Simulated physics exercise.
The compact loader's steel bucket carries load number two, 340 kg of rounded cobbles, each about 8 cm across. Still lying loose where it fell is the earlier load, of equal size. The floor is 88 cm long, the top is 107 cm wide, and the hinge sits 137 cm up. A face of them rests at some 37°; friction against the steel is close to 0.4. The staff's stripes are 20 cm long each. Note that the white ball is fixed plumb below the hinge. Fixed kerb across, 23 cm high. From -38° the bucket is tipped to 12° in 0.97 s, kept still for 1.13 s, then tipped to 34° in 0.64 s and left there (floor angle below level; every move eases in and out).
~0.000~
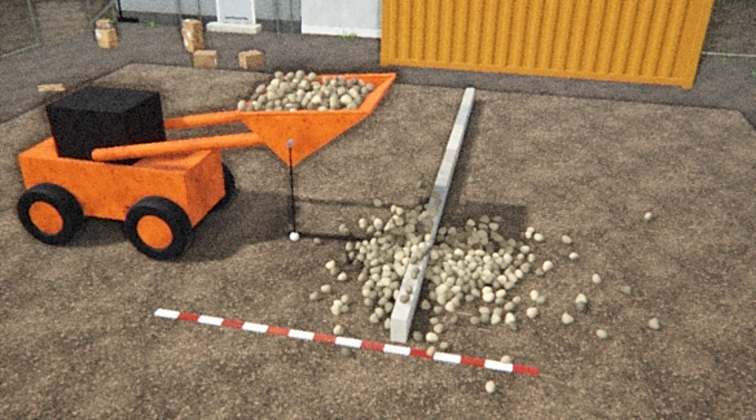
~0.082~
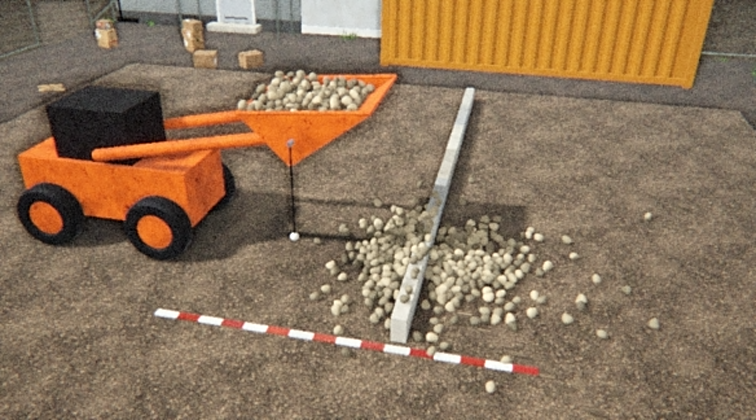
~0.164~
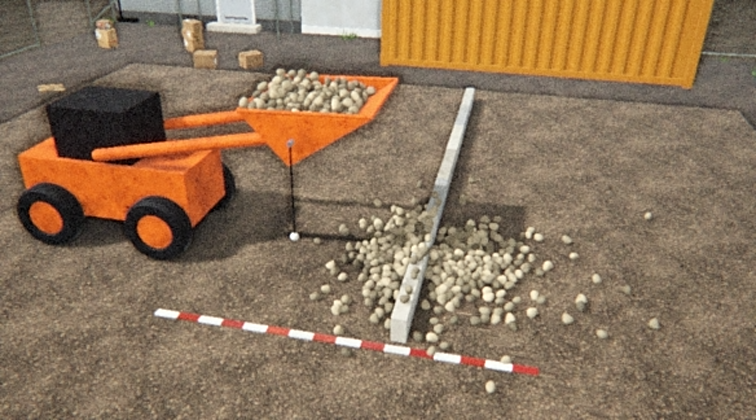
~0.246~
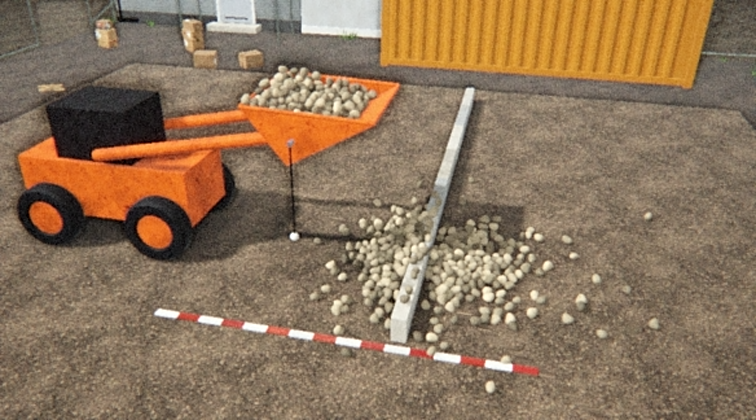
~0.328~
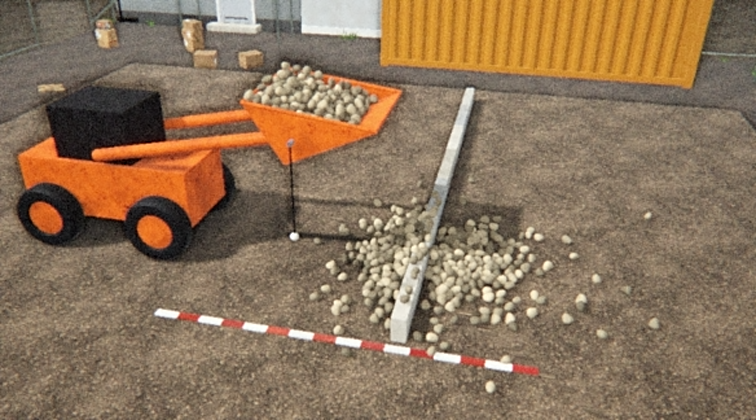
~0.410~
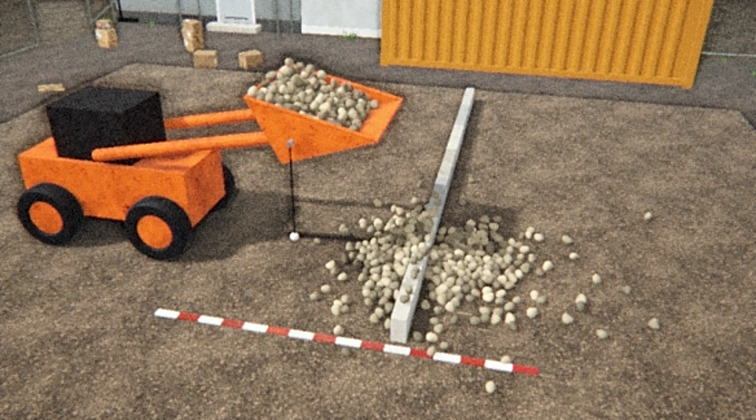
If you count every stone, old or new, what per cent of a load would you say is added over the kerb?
I would say about 28 per cent.
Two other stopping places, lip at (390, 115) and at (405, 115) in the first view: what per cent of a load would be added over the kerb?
Near 60 in a hundred, then near 85 in a hundred.
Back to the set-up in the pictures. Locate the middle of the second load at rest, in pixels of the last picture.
Around (402, 247).
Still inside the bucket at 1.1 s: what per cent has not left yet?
Near 100 per cent of the load is held.
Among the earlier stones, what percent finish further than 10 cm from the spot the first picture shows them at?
Close to 10 per cent.
After 0.7 s the floor is at 4°; in per cent of one load, 100 in the bucket, 54 on this side of the kerb, 46 over the kerb; the foremost stones are at (609, 285).
After 1.1 s the floor is at 12°; in per cent of one load, 100 in the bucket, 54 on this side of the kerb, 46 over the kerb; the foremost stones are at (609, 285).
After 3.2 s the floor is at 34°; in per cent of one load, 6 in the bucket, 129 on this side of the kerb, 66 over the kerb; the foremost stones are at (610, 284).
After 5.8 s the floor is at 34°; in per cent of one load, 0 in the bucket, 126 on this side of the kerb, 74 over the kerb; the foremost stones are at (610, 284). Net gain over the kerb, 28.
